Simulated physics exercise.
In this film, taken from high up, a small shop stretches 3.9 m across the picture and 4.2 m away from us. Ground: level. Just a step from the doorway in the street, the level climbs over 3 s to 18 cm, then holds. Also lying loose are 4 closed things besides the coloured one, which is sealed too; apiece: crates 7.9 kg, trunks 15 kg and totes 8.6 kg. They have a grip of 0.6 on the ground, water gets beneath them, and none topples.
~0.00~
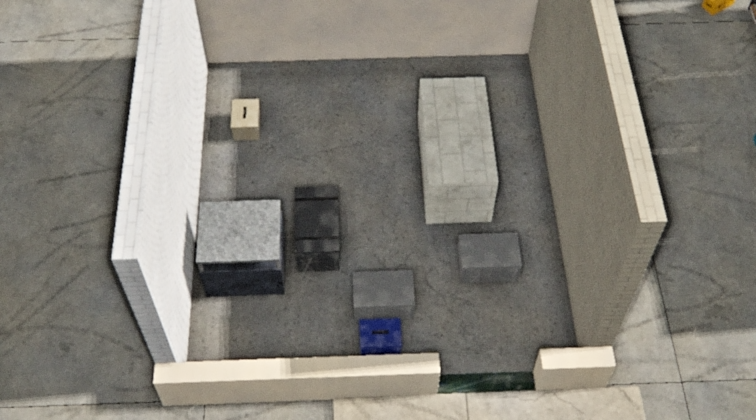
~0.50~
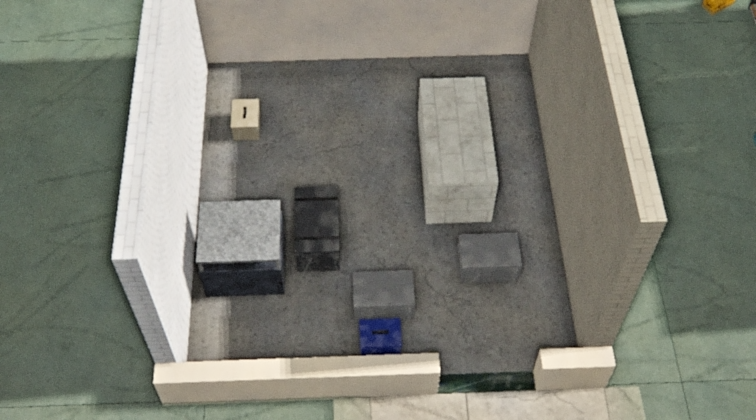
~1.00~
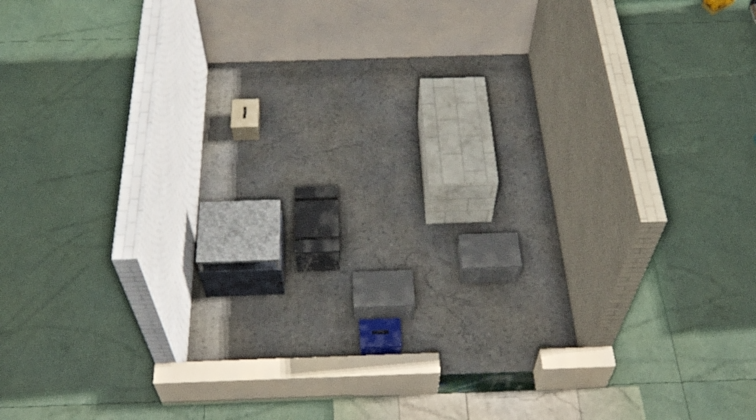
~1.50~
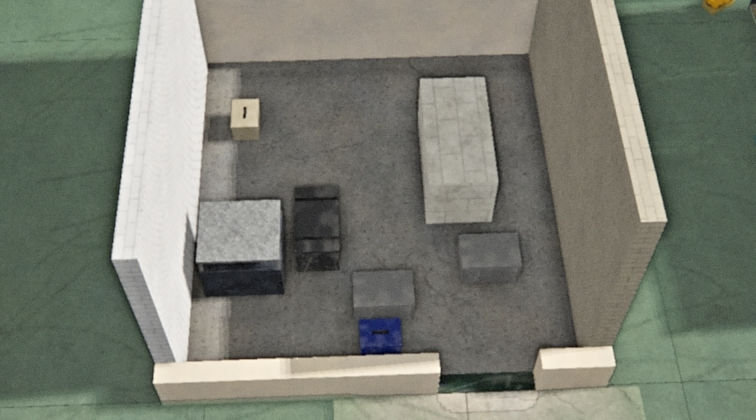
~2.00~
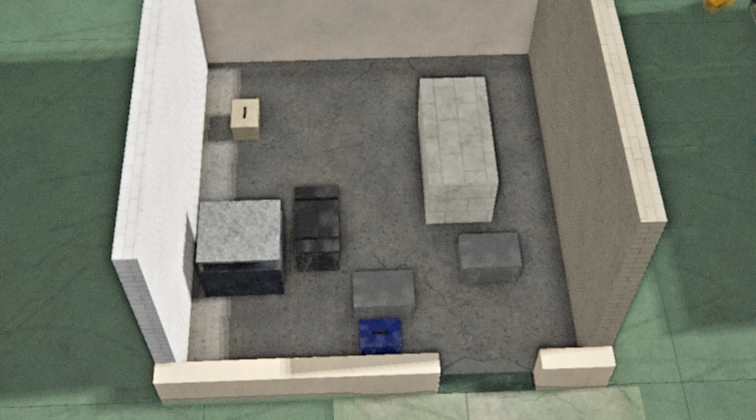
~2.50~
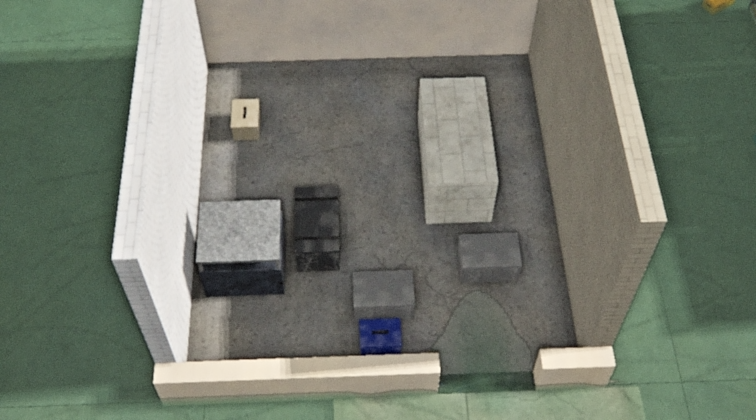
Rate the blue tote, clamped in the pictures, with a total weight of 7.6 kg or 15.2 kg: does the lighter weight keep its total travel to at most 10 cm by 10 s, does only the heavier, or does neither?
The lighter does.
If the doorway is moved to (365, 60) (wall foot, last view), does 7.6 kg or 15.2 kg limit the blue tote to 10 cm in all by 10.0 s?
Result: The heavier mass is required.
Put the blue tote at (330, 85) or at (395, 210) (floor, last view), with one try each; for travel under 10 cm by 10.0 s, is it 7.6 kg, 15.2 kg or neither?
For the first start you need the heavier one; for the second you need the heavier one.
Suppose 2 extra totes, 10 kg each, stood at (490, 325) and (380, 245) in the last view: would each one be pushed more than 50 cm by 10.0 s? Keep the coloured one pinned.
Those two come out over the line and over the line, in that order.
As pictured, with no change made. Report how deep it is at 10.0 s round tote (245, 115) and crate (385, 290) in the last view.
Depths: Near 6 cm, then near 5 cm.
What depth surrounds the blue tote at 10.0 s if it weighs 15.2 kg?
About 2 cm.
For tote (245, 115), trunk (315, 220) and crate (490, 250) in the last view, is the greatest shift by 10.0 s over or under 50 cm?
Well, that's below half a metre, below half a metre, and beyond half a metre.
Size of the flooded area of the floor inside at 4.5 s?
Near 5.5 m2 in all.
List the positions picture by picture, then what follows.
In the first picture, the blue tote at (380, 333) rests on the ground; water covers 0.0 m2; 0 of 5 have shifted.
In the second picture, the blue tote at (380, 333) rests on the ground; 0.0 m2 under water; 0 of 5 have shifted.
In the third picture, the blue tote at (380, 333) rests on the ground; water covers 0.0 m2; 0 of 5 have shifted.
In the fourth picture, the blue tote at (380, 333), on the bottom; 0.0 m2 under water; 0 of 5 have shifted.
In the fifth picture, the blue tote at (380, 333), on the bottom; 0.1 m2 under water; 0 of 5 have shifted.
In the sixth picture, the blue tote at (380, 333), on the bottom; water covers 0.6 m2; 0 of 5 have shifted.
After 3.5 s the blue tote would be 0 cm from its start with 7.6 kg and 0 cm from its start with 15.2 kg; 1 cm of water round it then.
After 4.5 s the blue tote would be 0 cm from its start with 7.6 kg and 0 cm from its start with 15.2 kg; 2 cm of water round it then.
After 7.0 s the blue tote would be 0 cm from its start with 7.6 kg and 0 cm from its start with 15.2 kg; 2 cm of water round it then.
After 10.0 s the blue tote would be 0 cm from its start with 7.6 kg and 0 cm from its start with 15.2 kg; 2 cm of water round it then.
